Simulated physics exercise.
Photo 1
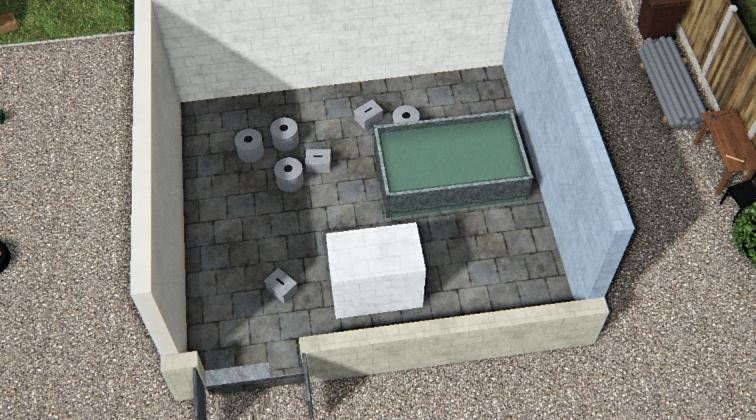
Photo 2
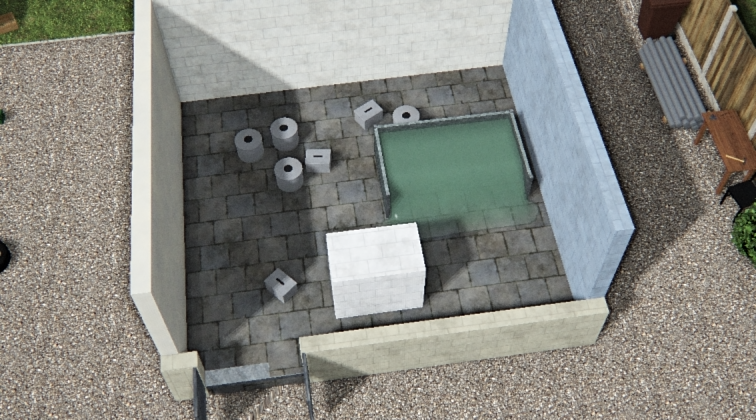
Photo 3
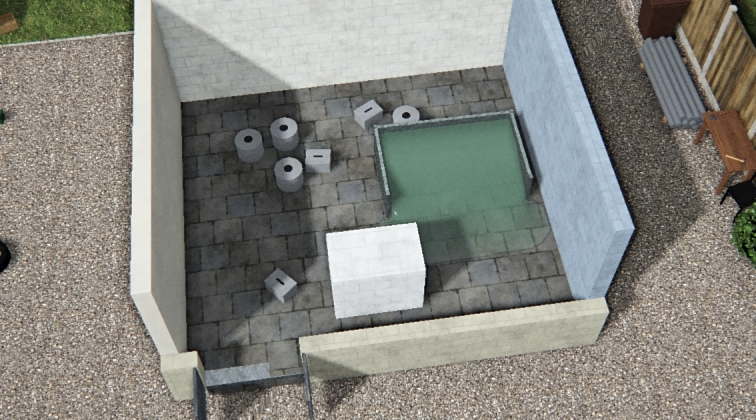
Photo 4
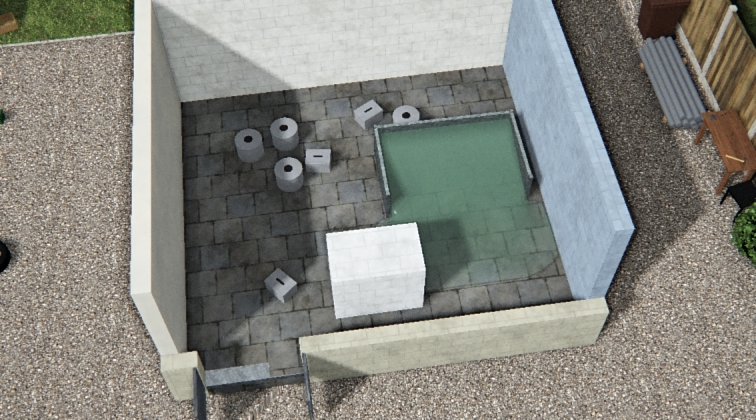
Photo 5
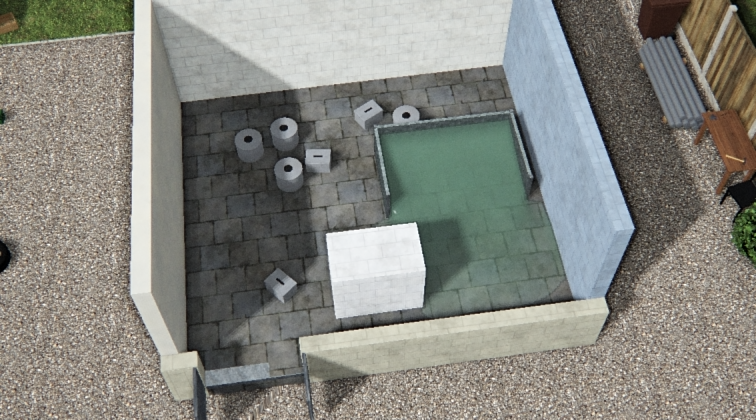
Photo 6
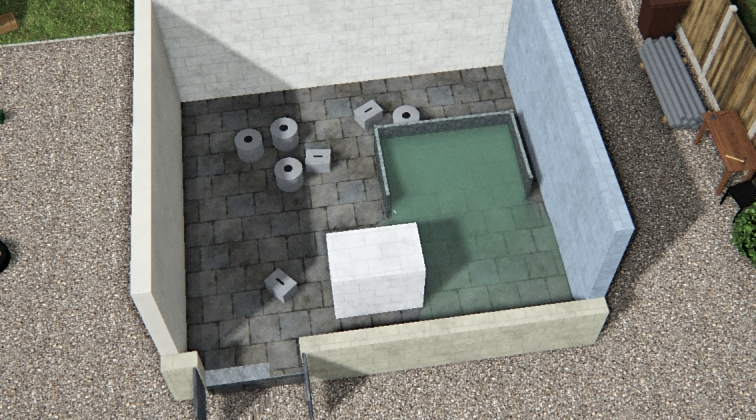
Walled paved yard with a tank of green water losing its near side, water spreading across the slabs past a white block.
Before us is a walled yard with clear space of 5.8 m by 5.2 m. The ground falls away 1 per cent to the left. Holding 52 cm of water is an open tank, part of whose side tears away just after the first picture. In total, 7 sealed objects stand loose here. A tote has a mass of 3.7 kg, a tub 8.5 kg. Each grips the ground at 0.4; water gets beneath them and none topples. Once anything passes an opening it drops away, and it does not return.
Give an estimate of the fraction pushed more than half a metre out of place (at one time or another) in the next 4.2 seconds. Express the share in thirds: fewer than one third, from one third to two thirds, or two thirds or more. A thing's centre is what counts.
Bottom band.
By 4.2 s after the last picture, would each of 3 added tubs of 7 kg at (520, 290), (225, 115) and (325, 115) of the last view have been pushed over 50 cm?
Respectively: Tops it; doesn't reach it; doesn't reach it.
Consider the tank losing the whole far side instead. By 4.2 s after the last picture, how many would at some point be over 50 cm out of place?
That gives 6 of them.
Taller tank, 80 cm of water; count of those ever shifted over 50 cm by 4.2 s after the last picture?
In that case the number is 1.
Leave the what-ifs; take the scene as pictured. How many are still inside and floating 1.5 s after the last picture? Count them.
The number is 0.
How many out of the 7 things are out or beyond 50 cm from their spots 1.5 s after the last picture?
I make it 0 by then.
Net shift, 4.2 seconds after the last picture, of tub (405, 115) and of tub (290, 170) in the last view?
In that order: 0 cm, 0 cm.
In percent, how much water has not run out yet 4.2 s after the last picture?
Some 96 per cent remains.
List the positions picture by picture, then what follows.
A tote at (281, 282) rests on the ground; a tub at (284, 128) rests on the ground; 2.9 m2 under water; 0 of 7 have shifted, in the first frame.
A tote at (281, 282), on the bottom; a tub at (284, 128), on the bottom; 3.9 m2 under water; 0 of 7 have shifted, in the second frame.
A tote at (281, 282), on the bottom; a tub at (284, 128) rests on the ground; 5.2 m2 under water; 0 of 7 have shifted, in the third frame.
A tote at (281, 282), on the bottom; a tub at (284, 128), on the bottom; water covers 6.3 m2; 0 of 7 have shifted, in the fourth frame.
A tote at (281, 282), on the bottom; a tub at (284, 128) rests on the ground; 7.4 m2 under water; 0 of 7 have shifted, in the fifth frame.
A tote at (281, 282) rests on the ground; a tub at (284, 128) rests on the ground; water covers 8.4 m2; 0 of 7 have shifted, in the sixth frame.
Then, 0.4 s after the last picture 0 of 7 are over 50 cm from their spots; 0 afloat.
Then, 1.5 s after the last picture 0 of 7 are over 50 cm from their spots; 0 afloat.
Then, 2.8 s after the last picture 0 of 7 are over 50 cm from their spots; 0 afloat.
Then, 4.2 s after the last picture 0 of 7 are over 50 cm from their spots, and 0 have been at some point; 1 afloat.
